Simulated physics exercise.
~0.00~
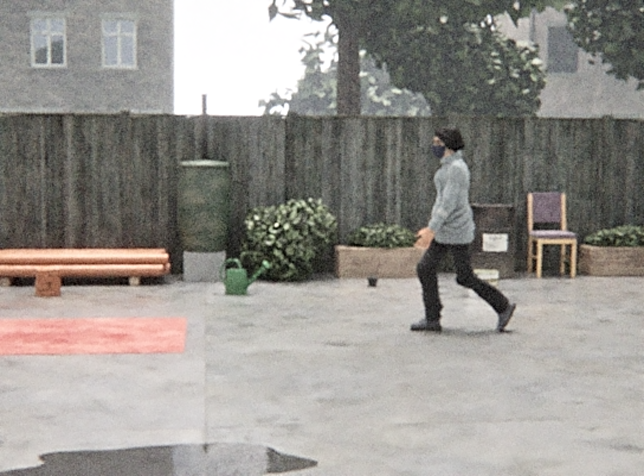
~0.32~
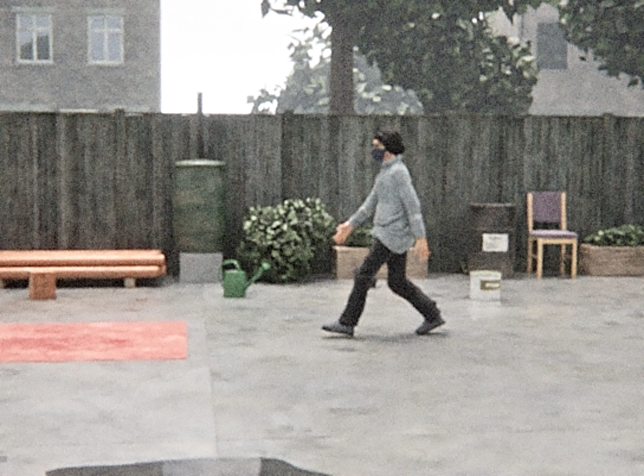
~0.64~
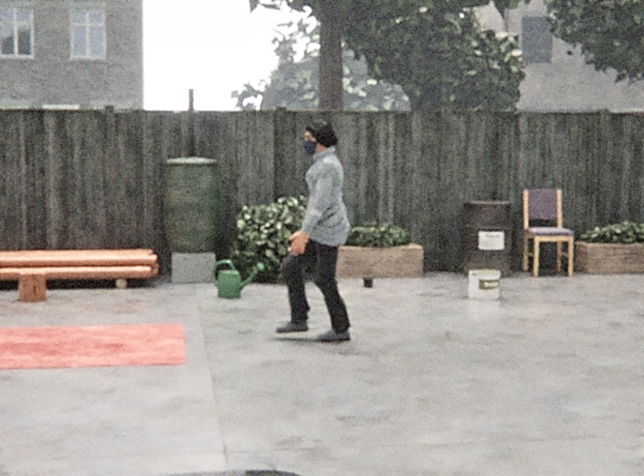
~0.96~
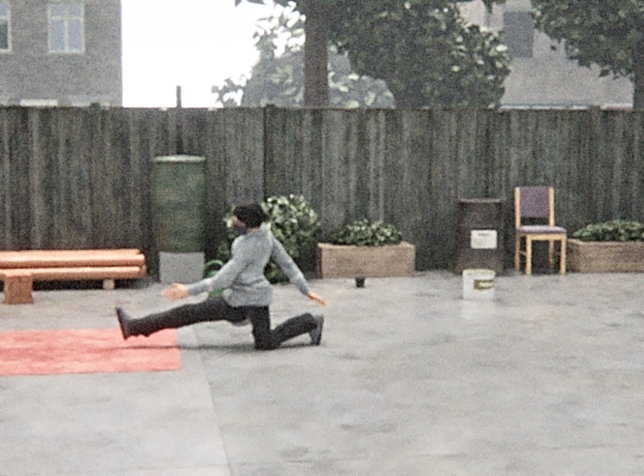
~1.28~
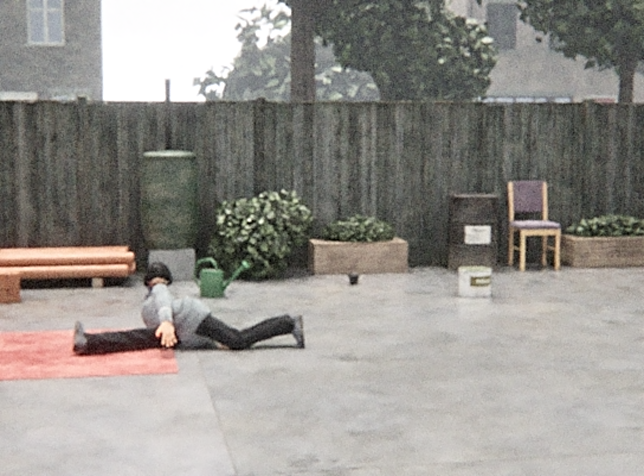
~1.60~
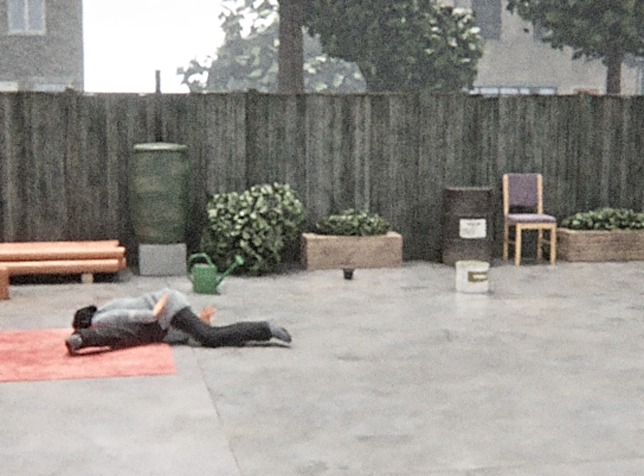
In a paved yard beside a dark wooden fence, a masked person in a grey top and black trousers walks left towards a red mat, drops into a low split with one leg stretched forward, then folds down and lies still with head and chest over the mat.
